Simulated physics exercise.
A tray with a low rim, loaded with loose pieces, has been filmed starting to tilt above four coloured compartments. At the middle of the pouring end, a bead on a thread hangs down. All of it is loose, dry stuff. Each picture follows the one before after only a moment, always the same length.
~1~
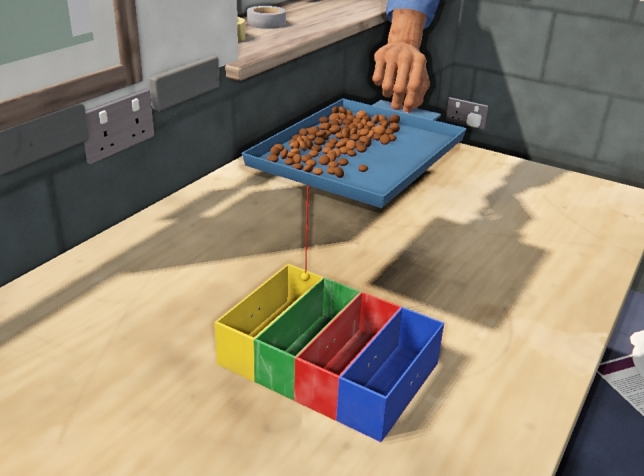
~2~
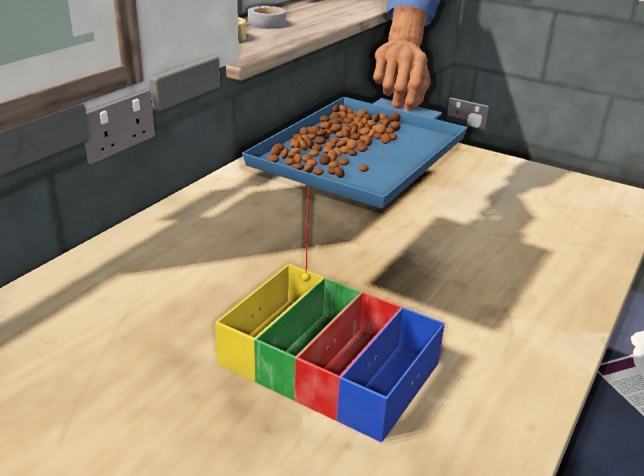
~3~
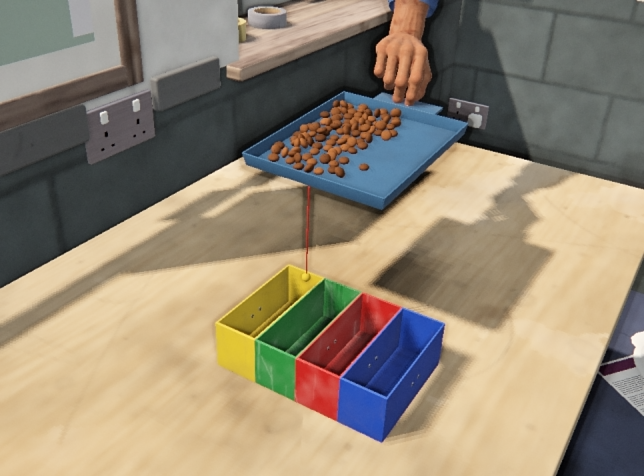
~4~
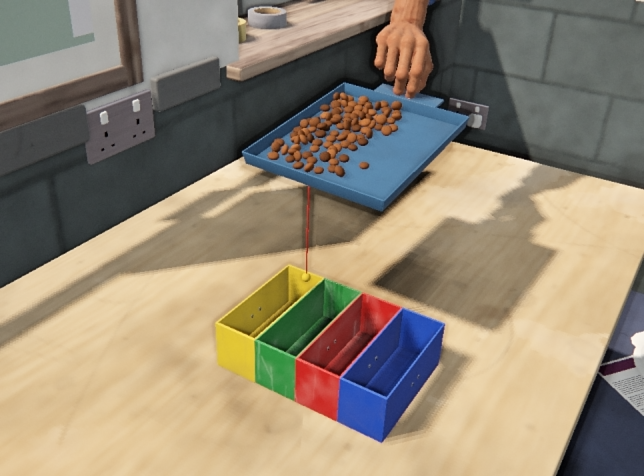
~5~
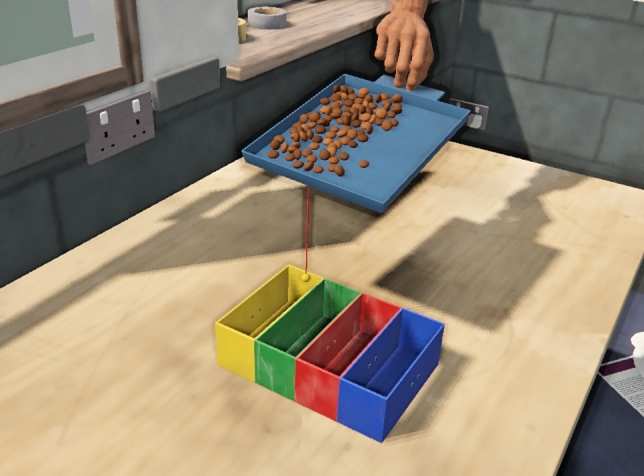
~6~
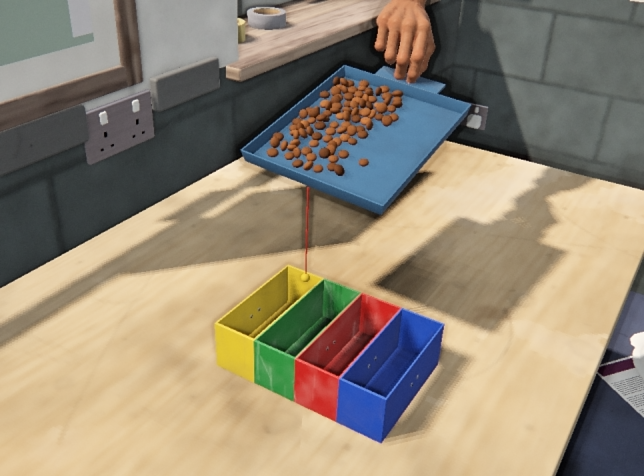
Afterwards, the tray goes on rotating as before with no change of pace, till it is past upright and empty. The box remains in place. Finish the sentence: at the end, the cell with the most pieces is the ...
... Red one.
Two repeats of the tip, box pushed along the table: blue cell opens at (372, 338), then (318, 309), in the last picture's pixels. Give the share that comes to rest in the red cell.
Around 60 and then 0 per cent.
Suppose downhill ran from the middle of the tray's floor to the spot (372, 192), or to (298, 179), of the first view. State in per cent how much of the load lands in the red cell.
About 80 %, then 0 %.
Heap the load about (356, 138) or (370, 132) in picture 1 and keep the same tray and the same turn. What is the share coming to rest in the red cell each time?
Shares: 70 % for the first, 60 % for the second.
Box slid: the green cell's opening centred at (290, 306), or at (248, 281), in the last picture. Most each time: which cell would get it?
At the first place the red cell, at the second that blue cell.
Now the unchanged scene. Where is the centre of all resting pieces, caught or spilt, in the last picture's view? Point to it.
Last view, resting centre - approx. (336, 361).
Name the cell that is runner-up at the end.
The green one.
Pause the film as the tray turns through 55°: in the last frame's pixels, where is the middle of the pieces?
Check around (342, 169) in the last picture.
Shortly afterwards, tray tipped steeply; all but a few on the tray; only a few falling or outside the box.
Next, tray tipped right over; near a third on the tray; near a quarter in the green cell; near a quarter in the red cell; only a few in the yellow cell; only a few in the blue cell; near a quarter falling or outside the box.
Some moments later, tray tipped past a quarter turn; near half in the red cell; near a third in the green cell; a little in the yellow cell; only a few in the blue cell.
In the end, tray tipped past a quarter turn; near half in the red cell; near a third in the green cell; a little in the yellow cell; only a few in the blue cell.
